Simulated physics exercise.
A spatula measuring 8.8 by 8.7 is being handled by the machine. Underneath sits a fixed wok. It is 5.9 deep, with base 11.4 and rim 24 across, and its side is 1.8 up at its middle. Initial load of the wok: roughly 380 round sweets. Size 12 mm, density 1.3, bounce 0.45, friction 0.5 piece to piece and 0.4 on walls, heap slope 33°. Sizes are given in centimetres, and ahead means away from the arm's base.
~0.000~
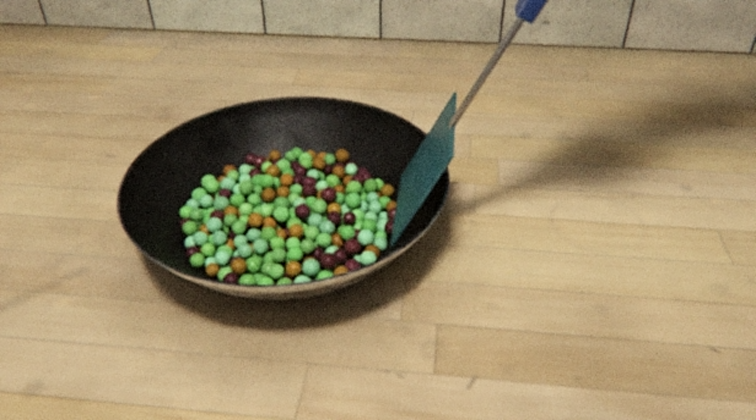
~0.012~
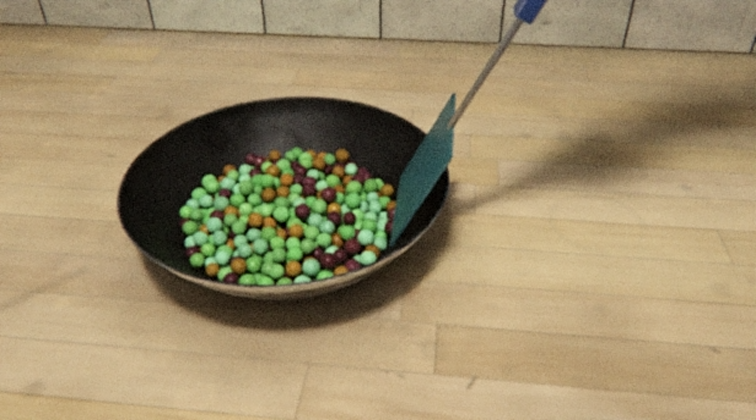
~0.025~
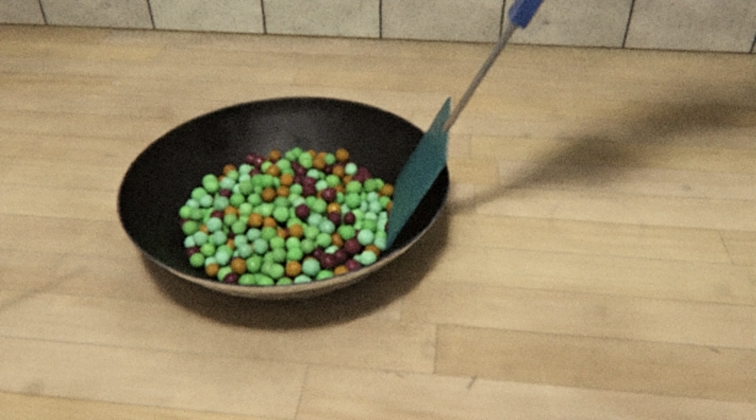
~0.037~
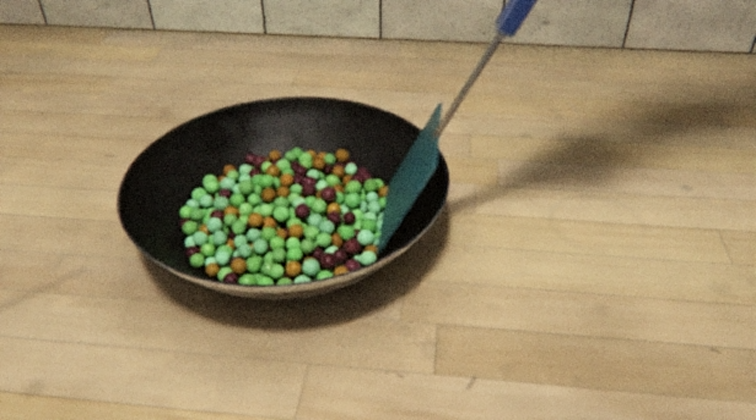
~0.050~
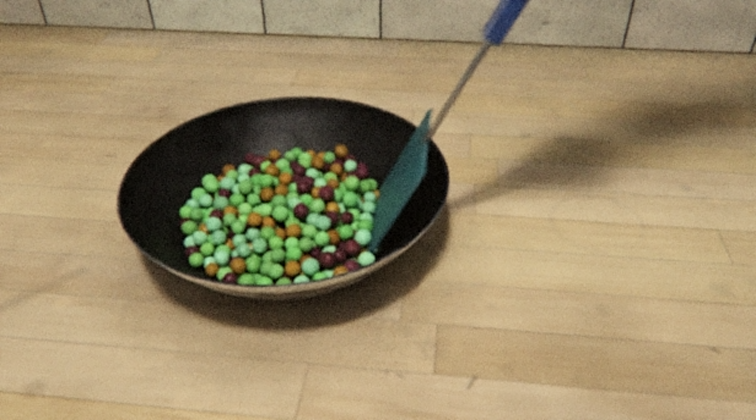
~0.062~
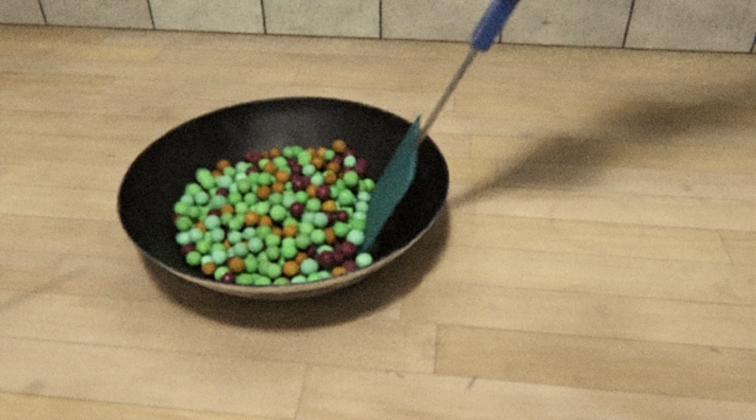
A dark wok full of green, orange and dark red round sweets sat on a wooden counter while a teal spatula with a blue handle moved slightly left inside it, nudging the sweets a little.
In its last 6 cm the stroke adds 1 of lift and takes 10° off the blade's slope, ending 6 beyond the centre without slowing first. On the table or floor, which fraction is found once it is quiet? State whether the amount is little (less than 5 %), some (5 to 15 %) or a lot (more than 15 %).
The amount is some, 5 to 15 %.
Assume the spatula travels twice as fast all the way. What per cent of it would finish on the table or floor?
Roughly 25 in a hundred.
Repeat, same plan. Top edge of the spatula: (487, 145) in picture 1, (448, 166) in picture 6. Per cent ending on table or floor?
Around 5 per cent finishes on the table or floor.
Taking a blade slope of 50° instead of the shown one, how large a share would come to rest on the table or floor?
Estimate for that slope: Some 5 per cent.
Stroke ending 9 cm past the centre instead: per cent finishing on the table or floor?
In that case around 45 per cent.
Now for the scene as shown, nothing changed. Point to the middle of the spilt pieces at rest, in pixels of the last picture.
At about (111, 209).
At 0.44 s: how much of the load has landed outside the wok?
Around 6 percent.
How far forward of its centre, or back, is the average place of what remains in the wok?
Ahead, by around 4.5 cm.
By 0.13 s, sloping 64°, highest piece 5 above the table; 379 in the wok.
By 0.20 s, sloping 60°, highest piece 7 above the table; 379 in the wok.
By 0.44 s, sloping 54°, highest piece 8 above the table; 349 in the wok, 26 on the table or floor, 4 on the blade or in flight.
By 1.49 s, sloping 54°, highest piece 7 above the table; 348 in the wok, 31 on the table or floor.
Final count, 348 in the wok, 31 on the table or floor. That is 8 % on the table or floor.
